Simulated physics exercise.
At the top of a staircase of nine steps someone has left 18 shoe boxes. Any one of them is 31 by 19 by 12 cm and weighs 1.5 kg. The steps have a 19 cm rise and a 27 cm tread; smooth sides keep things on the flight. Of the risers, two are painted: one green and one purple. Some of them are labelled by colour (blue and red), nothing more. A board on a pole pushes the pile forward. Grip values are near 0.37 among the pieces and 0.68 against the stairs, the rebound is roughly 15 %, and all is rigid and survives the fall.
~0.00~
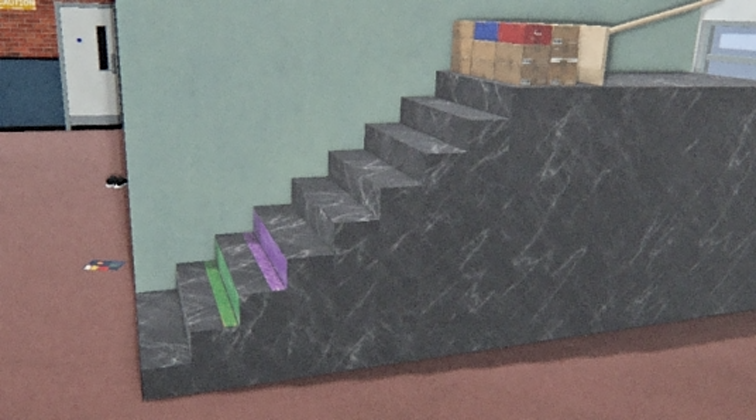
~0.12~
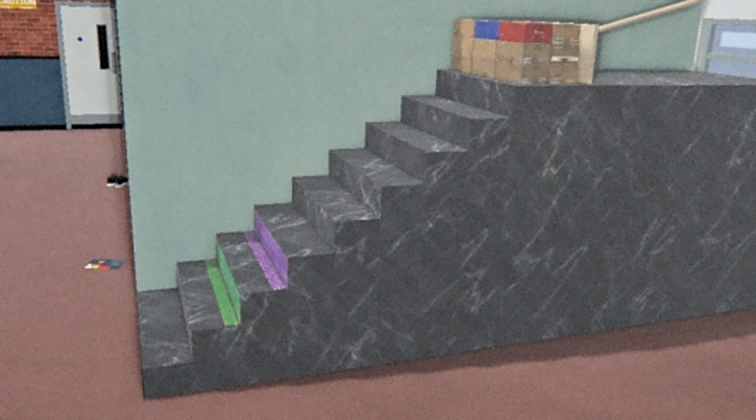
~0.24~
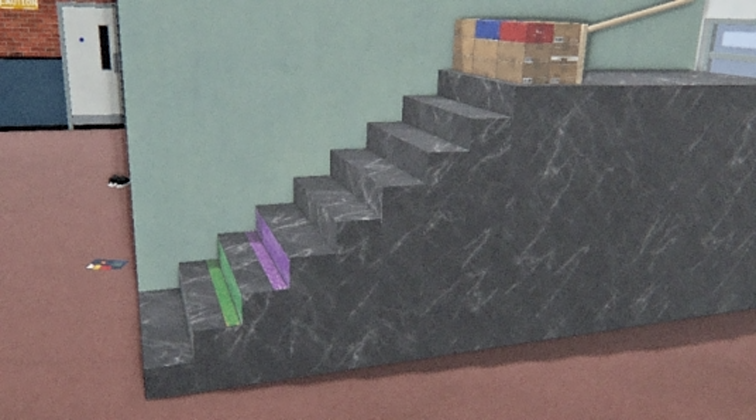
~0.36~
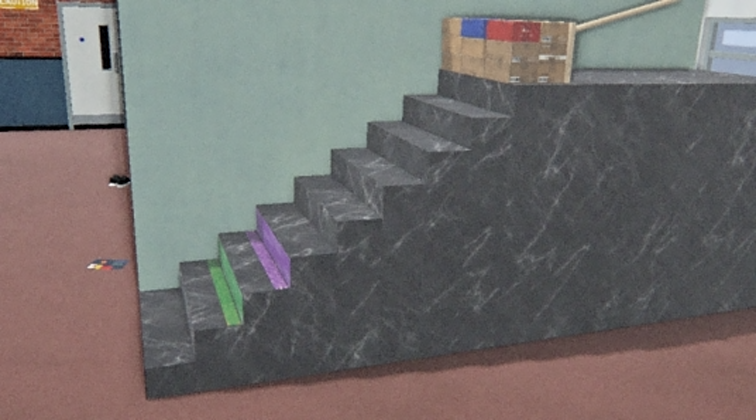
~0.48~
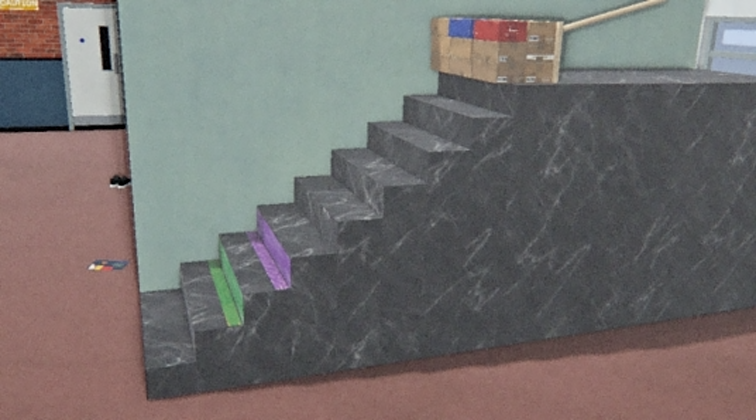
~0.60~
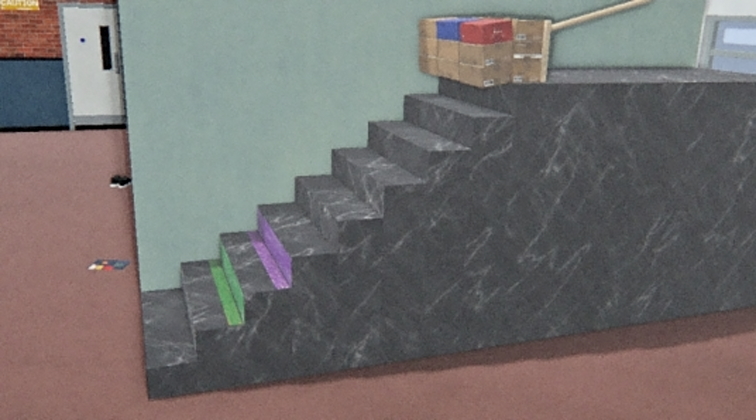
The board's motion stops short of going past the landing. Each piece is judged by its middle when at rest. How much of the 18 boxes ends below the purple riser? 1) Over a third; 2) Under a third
2, under a third.
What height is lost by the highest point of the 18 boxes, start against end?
28 cm.
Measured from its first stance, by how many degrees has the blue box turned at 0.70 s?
Some 15°.
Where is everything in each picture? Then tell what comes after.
In the first picture (each place is the centre of the face we see best), board (607, 39) 64 cm from the edge; purple riser, near end, (275, 284); green riser, near end, (228, 319); blue box (486, 31); red box (538, 35); all in place.
In the second picture, board (596, 37) 55 cm from the edge; blue box (486, 30).
In the third picture, board (585, 36) 46 cm from the edge; blue box (487, 30); 6 have shifted.
In the fourth picture, board (573, 35) 38 cm from the edge; blue box (471, 28) moved 12 cm; red box (527, 32) moved 10 cm; 18 have shifted.
In the fifth picture, board (560, 35) 29 cm from the edge; blue box (459, 28) moved 21 cm; red box (513, 32) moved 19 cm; 18 have shifted.
In the sixth picture, board (548, 34) 20 cm from the edge; purple riser, near end, (280, 282); green riser, near end, (233, 318); red box (498, 33) tilted 9°; blue box (446, 31) tilted 6°; steepest lean 9°, the box at (497, 75); 18 have shifted.
By 0.70 s, none of the 18 boxes below the purple riser, 18 disturbed; red box tilted 23°, 9 cm lower; blue box tilted 16°, 9 cm lower.
By 0.96 s, none of the 18 boxes below the purple riser, 18 disturbed; red box tilted 38°, 25 cm lower; blue box tilted 34°, 25 cm lower.
By 1.36 s, none of the 18 boxes below the purple riser, 18 disturbed; blue box on its side; red box on its side.
By 1.88 s, 1 of the 18 boxes below the purple riser; blue box upside down; red box upside down.
When it is over (2.9 s), 1 of the 18 boxes below the purple riser; blue box upside down; red box upside down. That is 6 per cent. In pixels of the last frame, middles, blue box near (335, 189), red box near (346, 189).
